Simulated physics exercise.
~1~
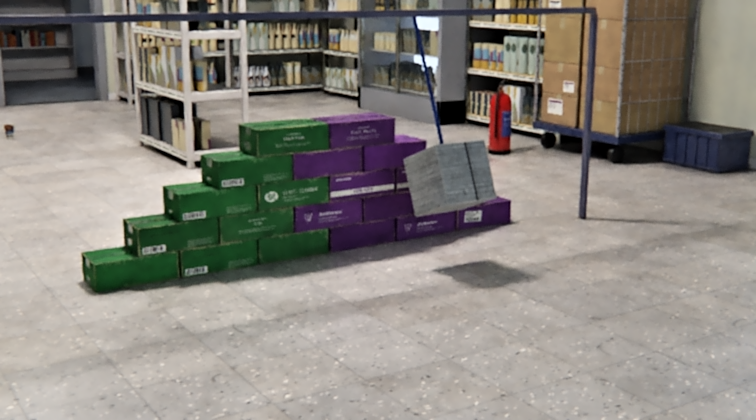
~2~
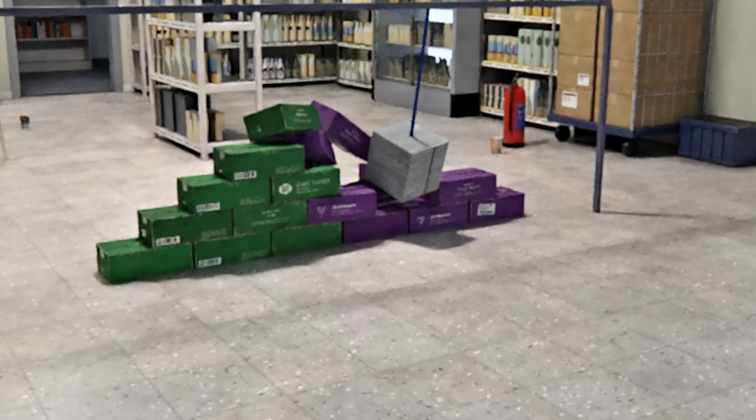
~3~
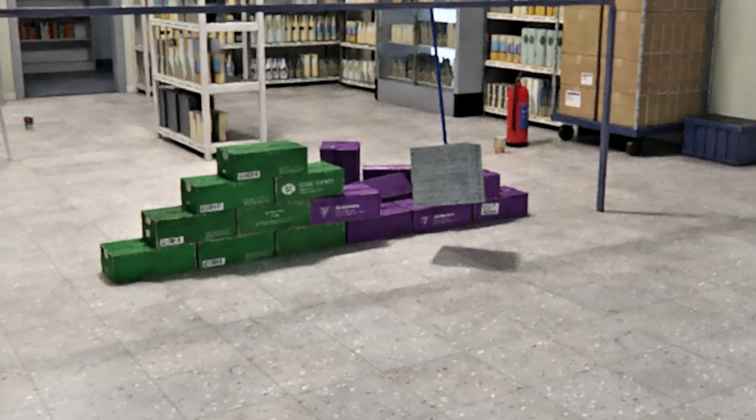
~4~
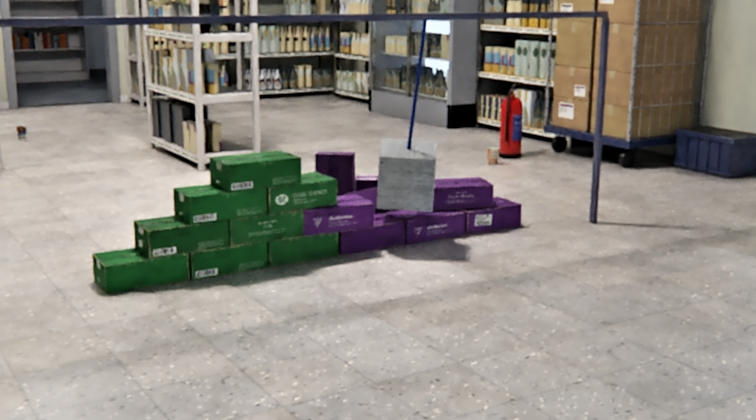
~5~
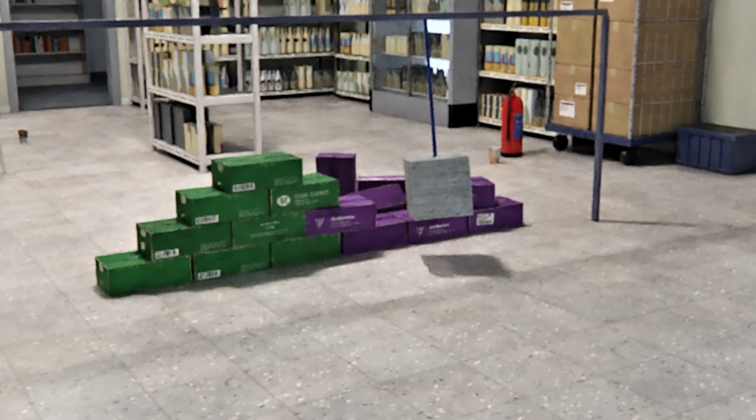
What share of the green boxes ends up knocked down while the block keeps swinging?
Only a small share, less than a fifth of the green boxes, ends up down. The top green box is knocked off, while the other green ones stay stacked.
